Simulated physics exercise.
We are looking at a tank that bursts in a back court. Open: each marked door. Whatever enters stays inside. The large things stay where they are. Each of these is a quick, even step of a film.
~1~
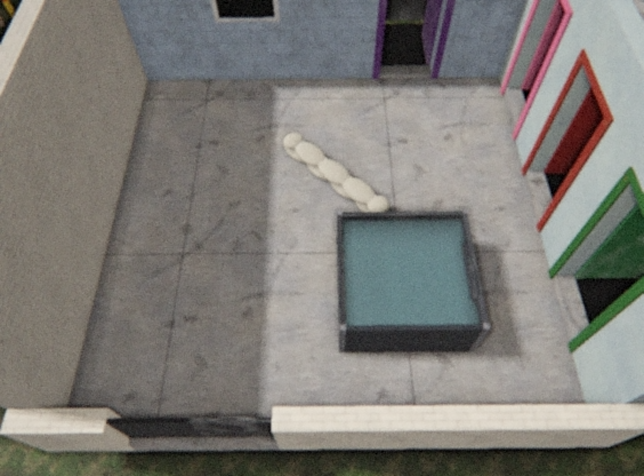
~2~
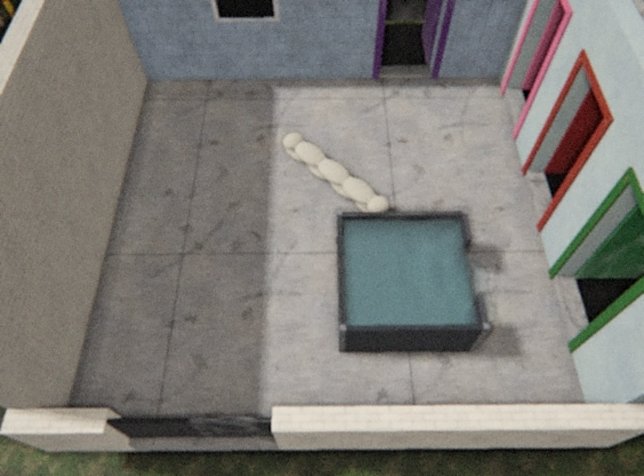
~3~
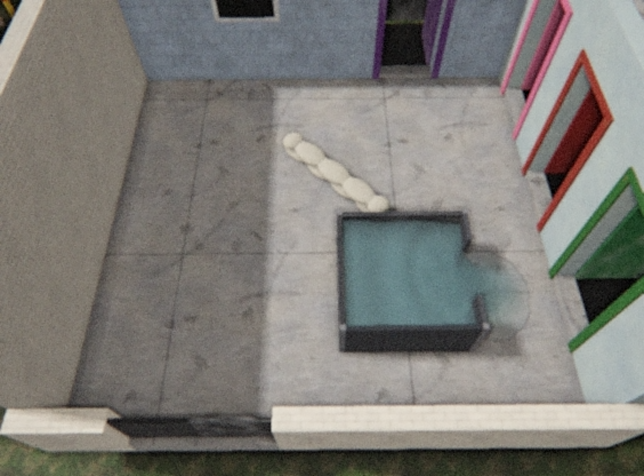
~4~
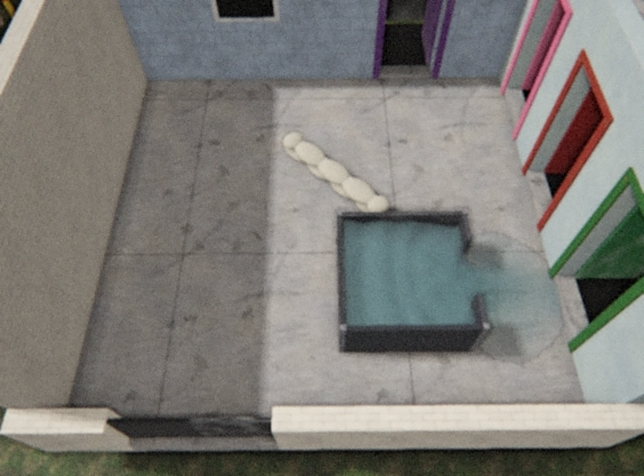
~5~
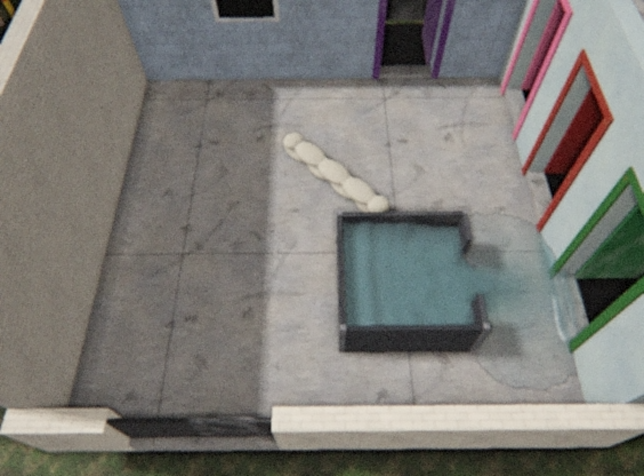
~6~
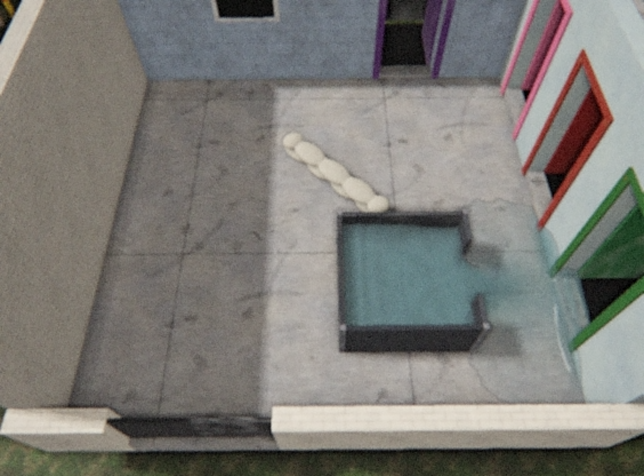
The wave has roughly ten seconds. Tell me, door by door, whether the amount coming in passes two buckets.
At the purple door it stays within two buckets; at the green door it passes two buckets; at the pink door it stays within two buckets; at the red door it stays within two buckets.
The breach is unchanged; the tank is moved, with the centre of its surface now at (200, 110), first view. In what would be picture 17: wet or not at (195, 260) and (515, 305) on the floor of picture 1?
The first spot is left dry, the second left dry.
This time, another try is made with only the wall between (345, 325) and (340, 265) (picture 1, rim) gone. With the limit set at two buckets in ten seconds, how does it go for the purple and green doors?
Lab note - purple door stays short of it, green door stays short of it.
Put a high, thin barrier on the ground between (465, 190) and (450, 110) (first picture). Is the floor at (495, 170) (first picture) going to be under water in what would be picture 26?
That spot would be inundated.
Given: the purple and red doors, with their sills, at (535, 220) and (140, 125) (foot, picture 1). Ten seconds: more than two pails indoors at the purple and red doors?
Taking them in turn, the purple one tops the two-pail mark and the red one falls short.
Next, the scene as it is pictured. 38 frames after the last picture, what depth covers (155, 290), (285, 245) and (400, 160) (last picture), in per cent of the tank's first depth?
Respectively 2, 0 and 2 per cent.
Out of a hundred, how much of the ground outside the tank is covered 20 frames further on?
Near 35 in a hundred.
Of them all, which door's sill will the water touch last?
The door marked purple.
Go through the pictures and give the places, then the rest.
The first frame shows the water tank at (407, 270) is whole and still.
In the second frame, water pours out at (464, 284) and has run to a hidden place.
In the third frame, water pours out at (463, 285) and has run to (523, 314).
In the fourth frame, water pours out at (463, 286) and has run to (560, 314).
In the fifth frame, the front is at (573, 364), out from the gap at (463, 285).
In the sixth frame, water pours out at (463, 285) and has run to (581, 394).
A moment on, water covers 10 % of the floor; the purple door not reached, the green door far over two buckets in, the pink door not reached, the red door wet at the sill, nothing in.
Next, water covers 25 % of the floor; the purple door not reached, the green door far over two buckets in, the pink door wet at the sill, nothing in, the red door wet at the sill, nothing in.
Then, water covers 35 % of the floor; the purple door wet at the sill, nothing in, the green door far over two buckets in, the pink door wet at the sill, nothing in, the red door wet at the sill, nothing in.
Later, water covers 60 % of the floor; the purple door under two buckets in, the green door far over two buckets in, the pink door wet at the sill, nothing in, the red door wet at the sill, nothing in.
In the end, water covers 85 % of the floor; the purple door under two buckets in, the green door far over two buckets in, the pink door wet at the sill, nothing in, the red door wet at the sill, nothing in.
